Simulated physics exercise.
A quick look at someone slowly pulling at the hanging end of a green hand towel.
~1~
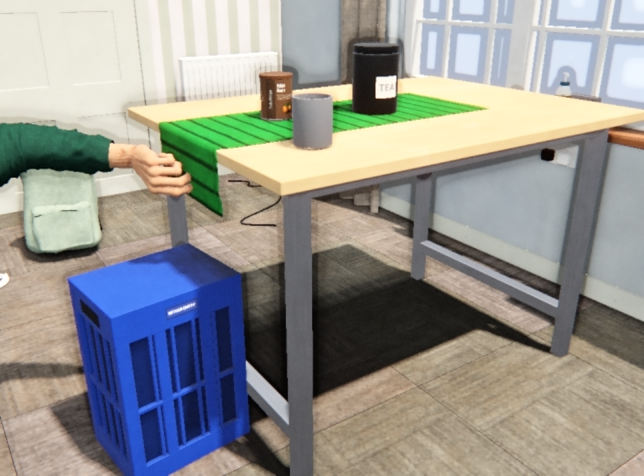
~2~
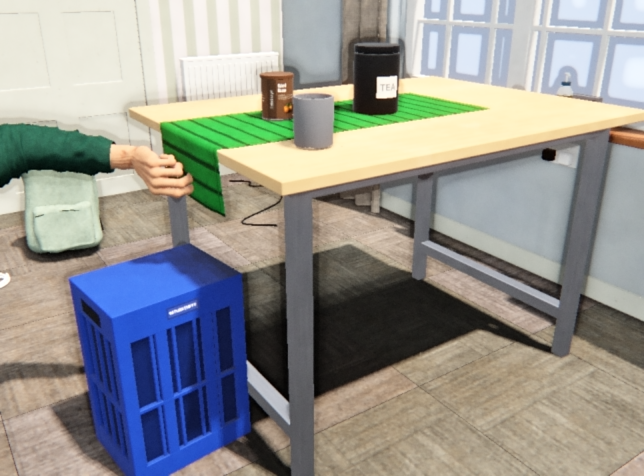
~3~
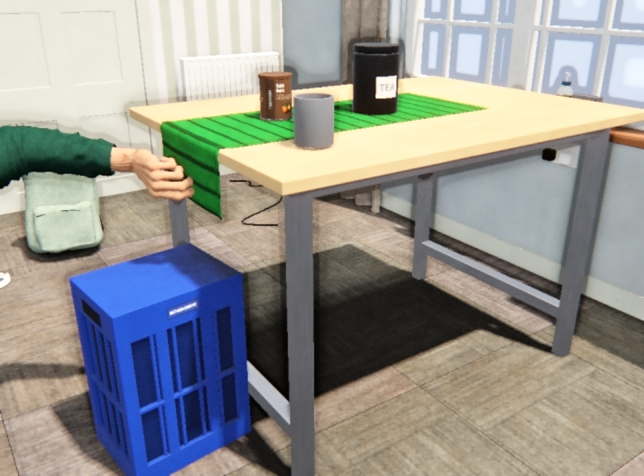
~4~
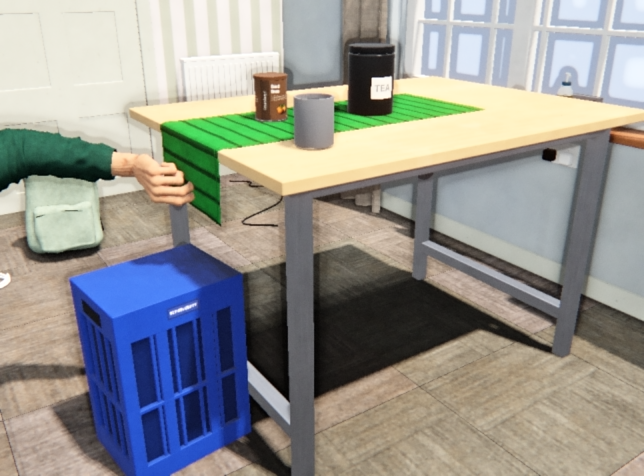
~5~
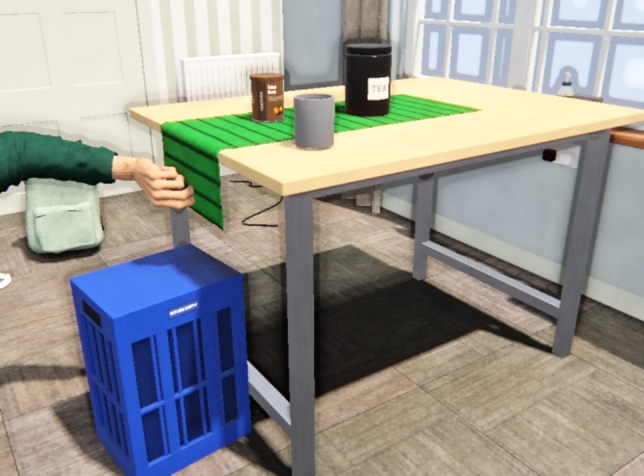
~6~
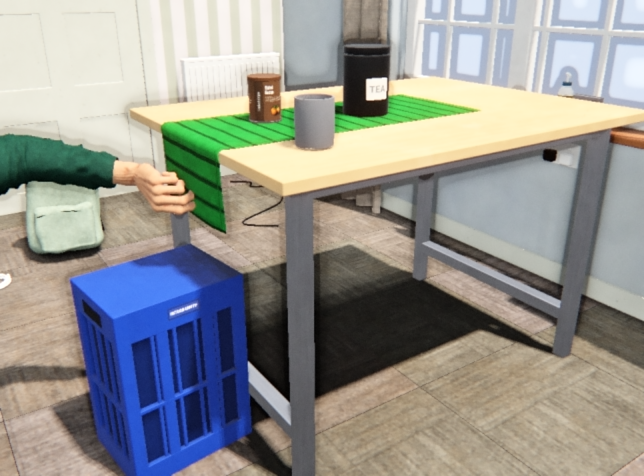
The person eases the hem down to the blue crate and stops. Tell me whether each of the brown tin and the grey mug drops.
The brown tin remains up there; the grey mug keeps clear of the edge.
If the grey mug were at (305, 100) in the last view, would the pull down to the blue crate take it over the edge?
Placed so, it holds its place on top.
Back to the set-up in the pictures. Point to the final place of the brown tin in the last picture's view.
Around (215, 104).
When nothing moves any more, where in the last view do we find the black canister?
Close to (322, 85).
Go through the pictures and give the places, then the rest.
Hand towel end (222, 217); brown tin (276, 74); grey mug (312, 96); black canister (376, 44); top of the crate (142, 291), in the first picture.
Hand towel end (225, 217), far hem (490, 109); grey mug (313, 96); grey mug stands beside the cloth, in the second picture.
Hand towel end (221, 220); brown tin (275, 74), in the third picture.
Hand towel end (221, 226), far hem (485, 110); grey mug (314, 96), in the fourth picture.
Hand towel end (223, 230); brown tin (267, 75), in the fifth picture.
Hand towel end (226, 234), far hem (481, 111); brown tin (264, 75); grey mug (314, 96); top of the crate (144, 292), in the sixth picture.
Then, 0.30 s past the final frame, hem going down; tin moved a little; mug still.
Then, 0.76 s past the final frame, hem on the crate; tin carried along near (223, 103); mug still.
Then, 1.12 s past the final frame, hem on the crate; tin carried along near (215, 104); mug still.
When it is over, hem on the crate; tin carried along near (215, 104); mug still. The brown tin keeps clear of the edge and the grey mug stays on the table.
